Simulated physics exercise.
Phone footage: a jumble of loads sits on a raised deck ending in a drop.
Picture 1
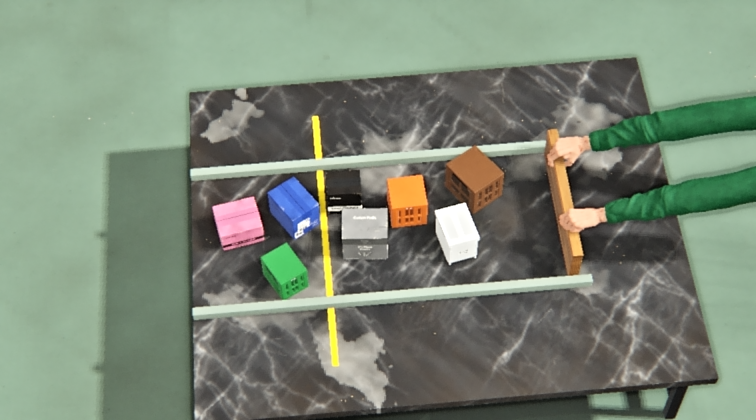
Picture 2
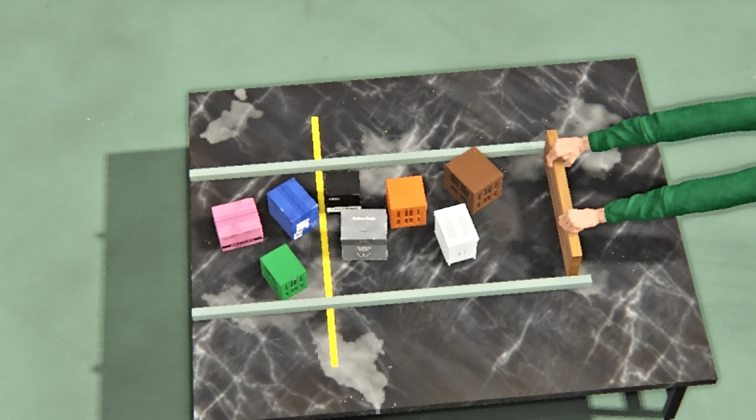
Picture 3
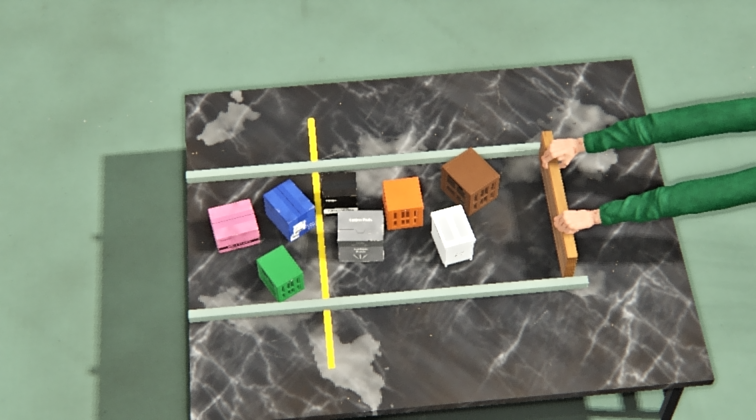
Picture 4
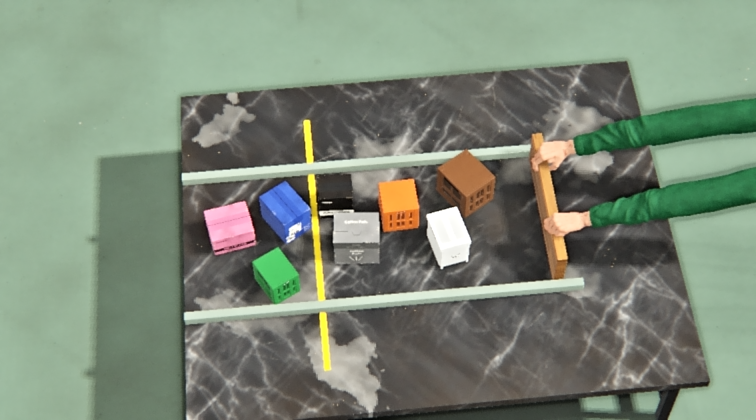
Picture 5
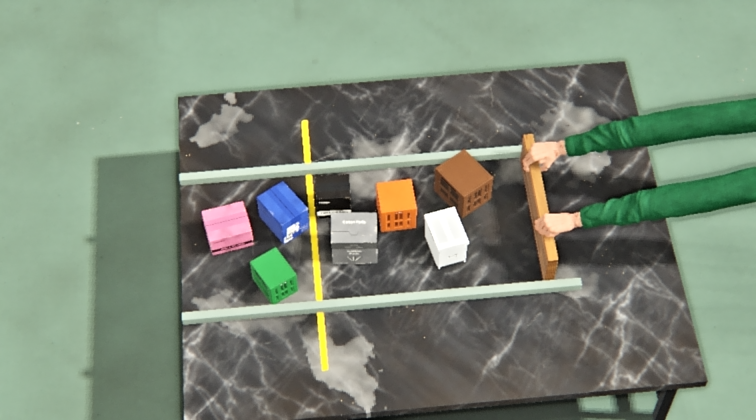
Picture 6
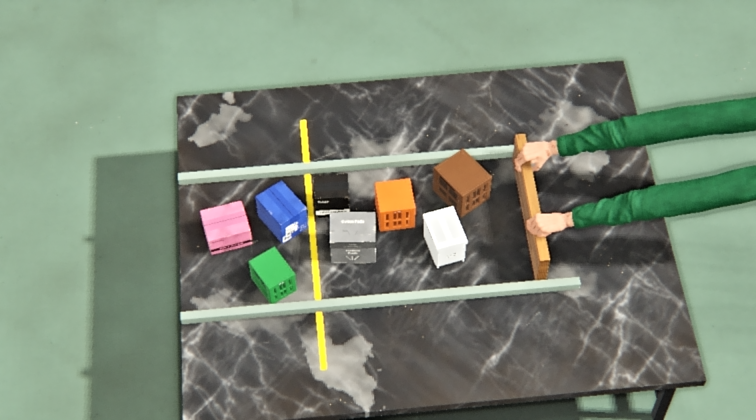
On a dark marble tabletop, two green-sleeved arms slide a wooden plank slightly left toward colored boxes.
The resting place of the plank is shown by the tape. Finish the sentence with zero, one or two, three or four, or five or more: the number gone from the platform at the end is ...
The number gone from the platform at the end is zero.
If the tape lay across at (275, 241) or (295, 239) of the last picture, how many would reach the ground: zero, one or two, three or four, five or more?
Either one or two; zero.
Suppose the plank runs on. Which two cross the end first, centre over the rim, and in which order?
Counting earliest first, you get the pink parcel, after which comes the blue parcel.
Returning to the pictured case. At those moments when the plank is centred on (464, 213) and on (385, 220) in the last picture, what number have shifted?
First 1 and then 5.
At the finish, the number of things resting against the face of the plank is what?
Total: 2.
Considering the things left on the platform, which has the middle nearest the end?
Nearest at the end: The pink parcel.
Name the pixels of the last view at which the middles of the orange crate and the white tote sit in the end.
First (268, 219), then (298, 249).
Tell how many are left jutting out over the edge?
1 overhanging.
Early on, none off yet; pink parcel at rest near (226, 228); green crate at rest near (273, 276); blue parcel at rest near (282, 212).
A while later, none off yet; pink parcel at rest near (225, 228); green crate travelled a little near (264, 279); blue parcel travelled a little near (262, 209).
Finally, the number that fall off is zero.
